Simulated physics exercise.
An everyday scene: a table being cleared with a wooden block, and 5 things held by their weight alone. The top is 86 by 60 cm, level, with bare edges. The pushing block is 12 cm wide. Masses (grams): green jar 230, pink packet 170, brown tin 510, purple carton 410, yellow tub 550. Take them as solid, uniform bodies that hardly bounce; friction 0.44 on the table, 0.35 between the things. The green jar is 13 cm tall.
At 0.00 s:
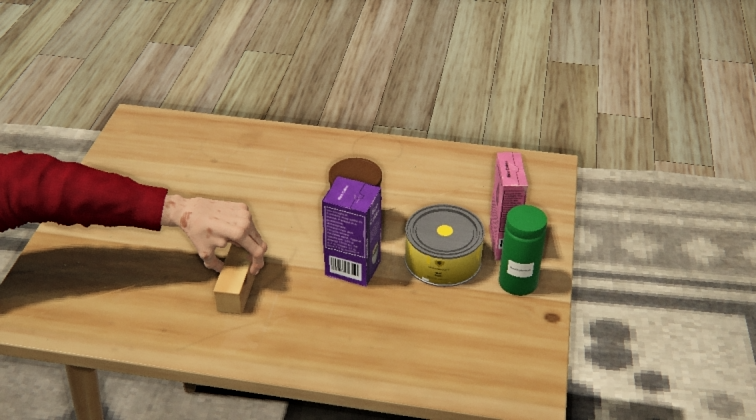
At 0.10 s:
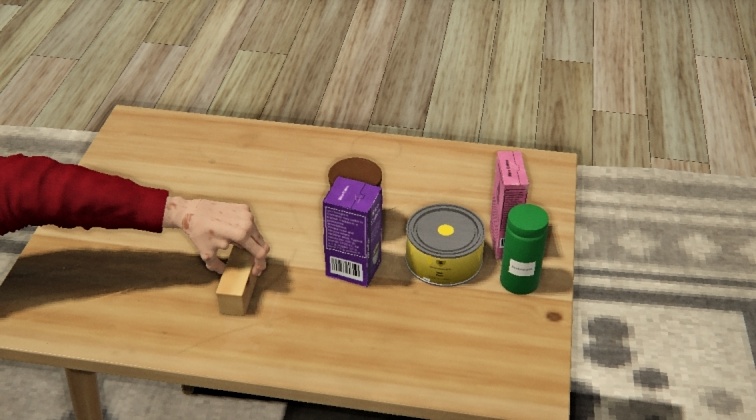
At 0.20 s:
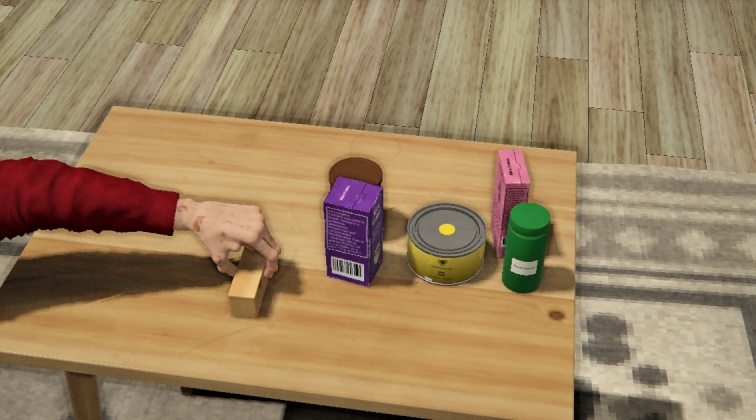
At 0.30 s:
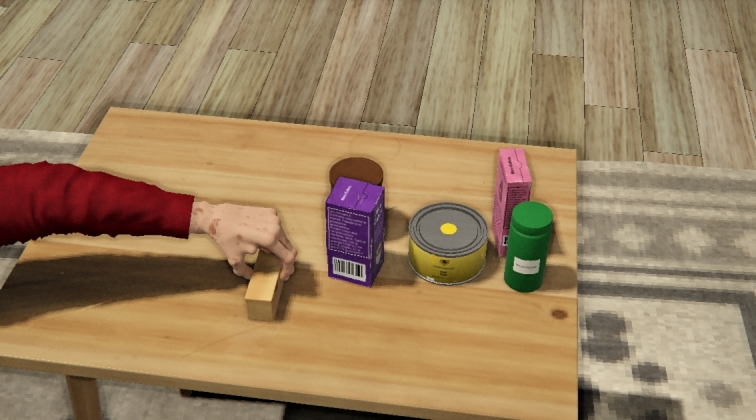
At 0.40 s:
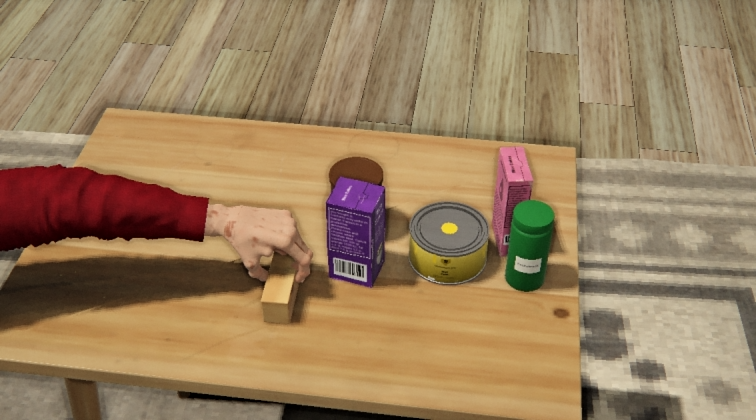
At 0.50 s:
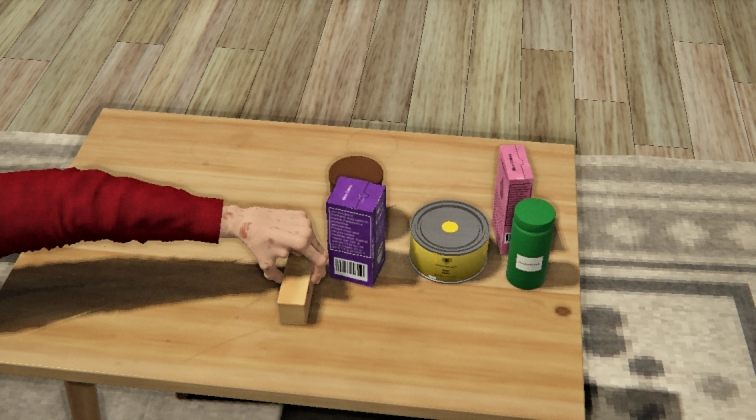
A pale wooden table with bare edges stands on a patterned rug over a plank floor, seen from above at an angle. A purple carton stands near the middle with a brown tin behind it, a yellow tub to its right, and a green jar before a pink packet farther right. A red-sleeved arm holds a small wooden block at left, then slides it rightward toward the carton, while the other things stay put.
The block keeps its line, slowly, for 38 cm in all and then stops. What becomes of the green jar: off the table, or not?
The green jar is still on the table.
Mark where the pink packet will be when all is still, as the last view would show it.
Around (563, 184).
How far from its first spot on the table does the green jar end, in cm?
Some 1 cm.
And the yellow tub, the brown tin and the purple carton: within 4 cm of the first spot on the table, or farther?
The yellow tub leaves its spot; the brown tin stays put; the purple carton leaves its spot.
By 1.00 s, block slid 19 cm; purple carton 8 cm from its spot; yellow tub 4 cm from its spot.
By 1.30 s, block slid 26 cm; purple carton 13 cm from its spot; yellow tub 9 cm from its spot; pink packet 6 cm from its spot.
When it is over (2.3 s), not toppled but over 4 cm from the start, pink packet, purple carton and yellow tub; the other 2 within 4 cm of the start. End places, in pixels of the last picture, green jar near (537, 246).
